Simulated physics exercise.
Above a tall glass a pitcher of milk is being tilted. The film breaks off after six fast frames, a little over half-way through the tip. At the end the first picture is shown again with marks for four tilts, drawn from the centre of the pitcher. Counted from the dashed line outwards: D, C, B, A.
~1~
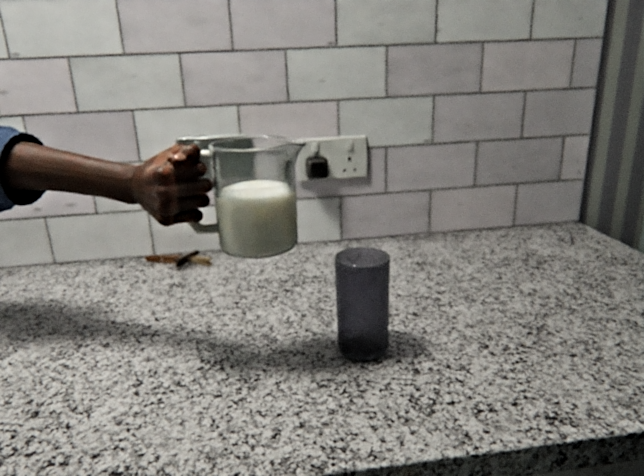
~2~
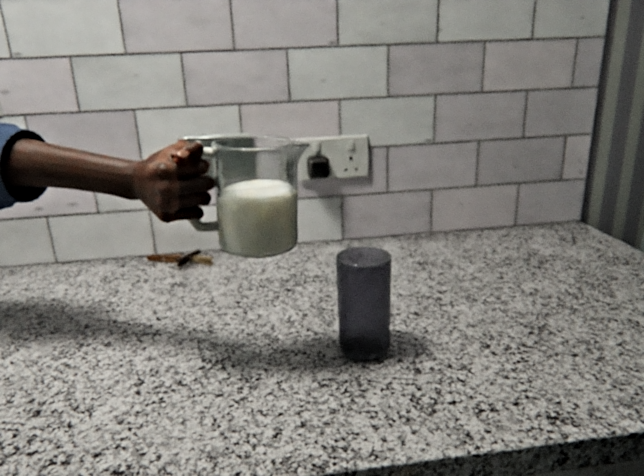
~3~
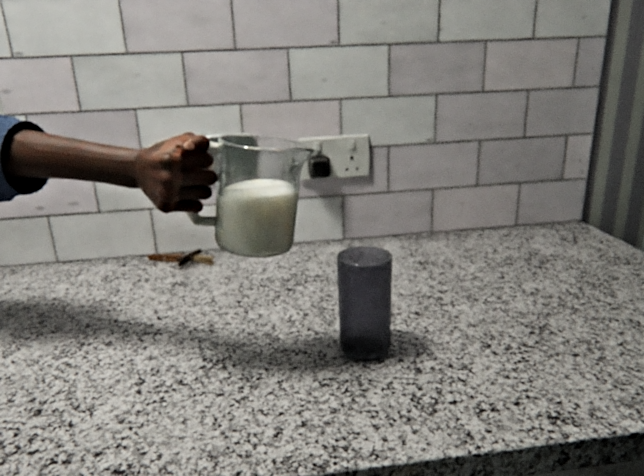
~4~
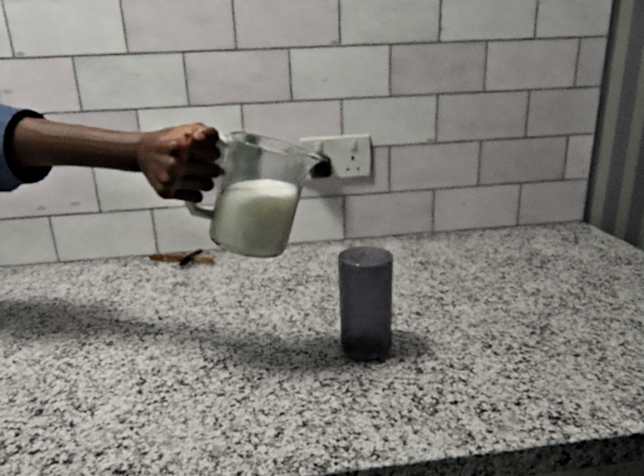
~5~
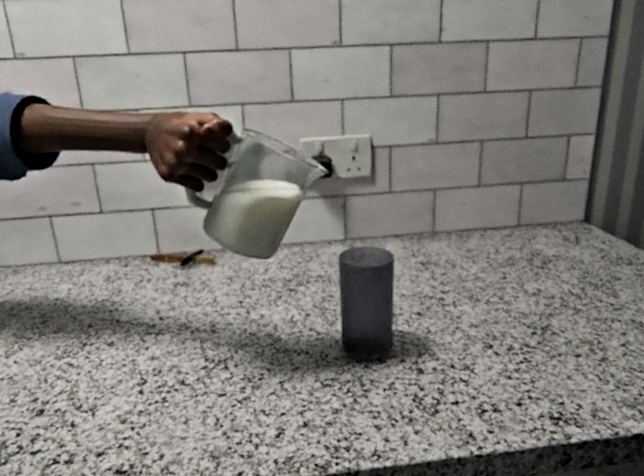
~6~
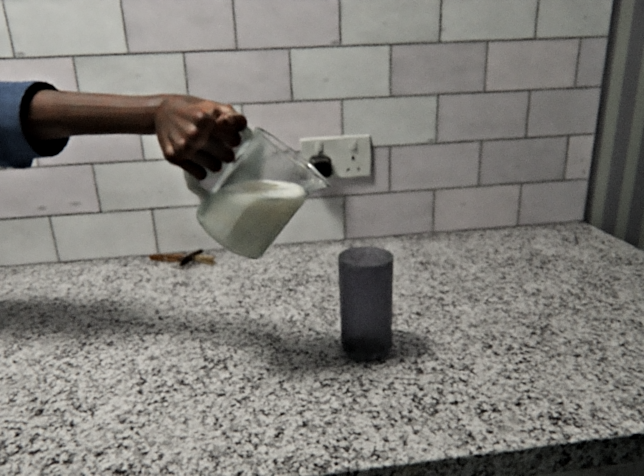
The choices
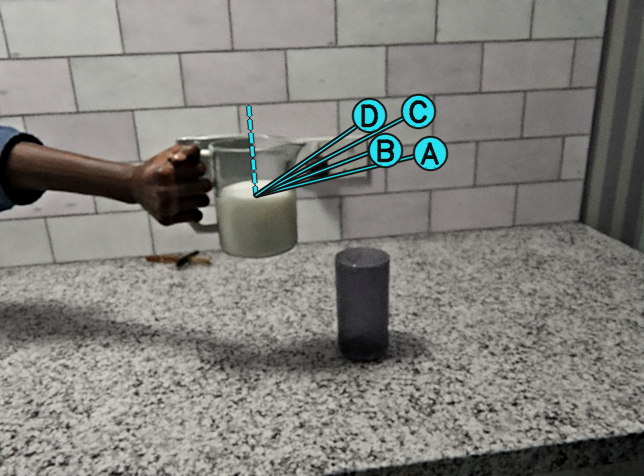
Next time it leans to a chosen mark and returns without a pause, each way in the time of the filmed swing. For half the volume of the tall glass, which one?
Go for B.
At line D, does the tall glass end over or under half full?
Under.
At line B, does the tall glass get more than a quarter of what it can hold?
Yes, it does.
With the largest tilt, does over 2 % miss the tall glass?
No.
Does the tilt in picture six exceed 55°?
No, it does not.
In cyan, A at (414, 156); B at (367, 153); C at (403, 118); D at (355, 126).
If A is chosen, the tall glass ends with about 67 % of what it can hold.
If B is chosen, the tall glass ends with about 49 % of what it can hold.
If C is chosen, the tall glass ends with about 31 % of what it can hold.
If D is chosen, the tall glass ends with about 16 % of what it can hold.
